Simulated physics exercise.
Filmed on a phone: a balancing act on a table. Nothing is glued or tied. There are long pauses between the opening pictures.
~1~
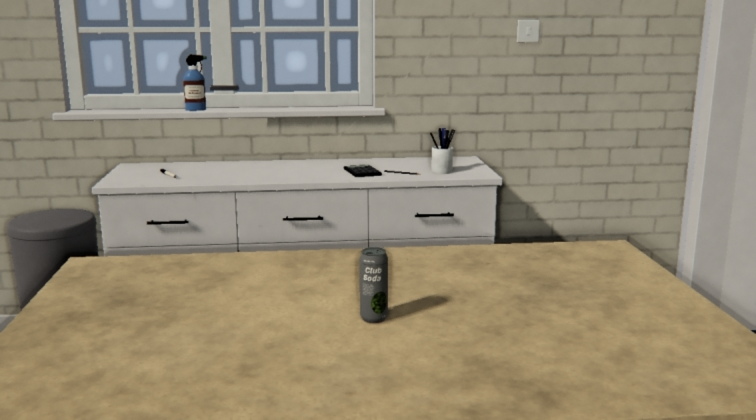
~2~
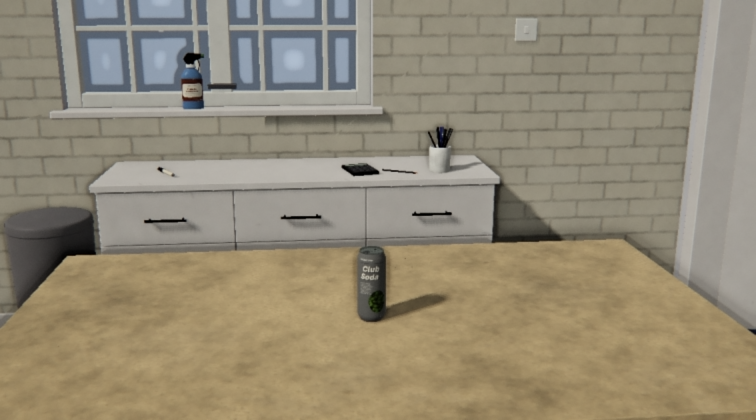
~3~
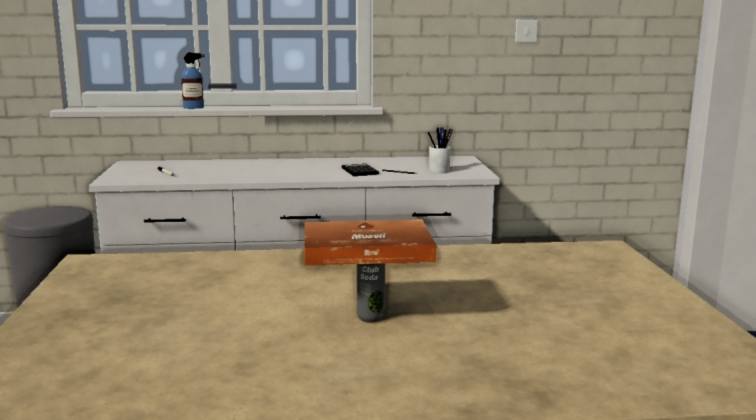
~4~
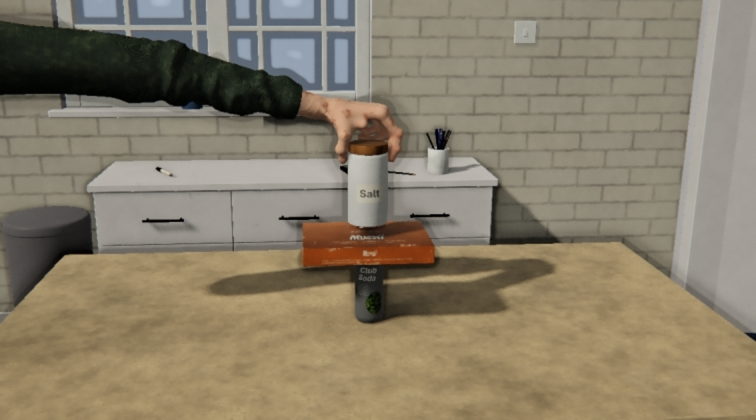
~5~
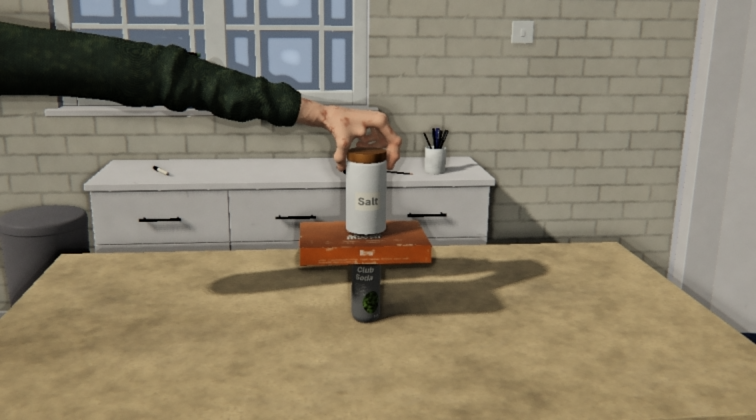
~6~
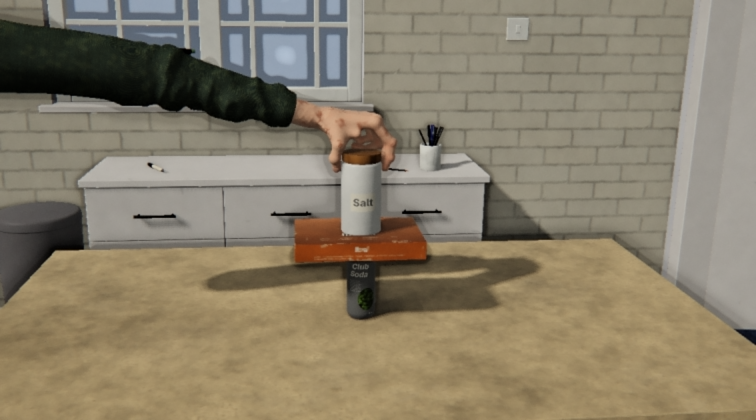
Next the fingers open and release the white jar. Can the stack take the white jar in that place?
Here the stack stays up.
Then, 0.20 s on from there, no change.
Then, 0.50 s on from there, white jar resting near (361, 192).
In the end, all 3 unmoved. At the end, from the last picture's camera, white jar near (361, 192). The stack keeps its balance.
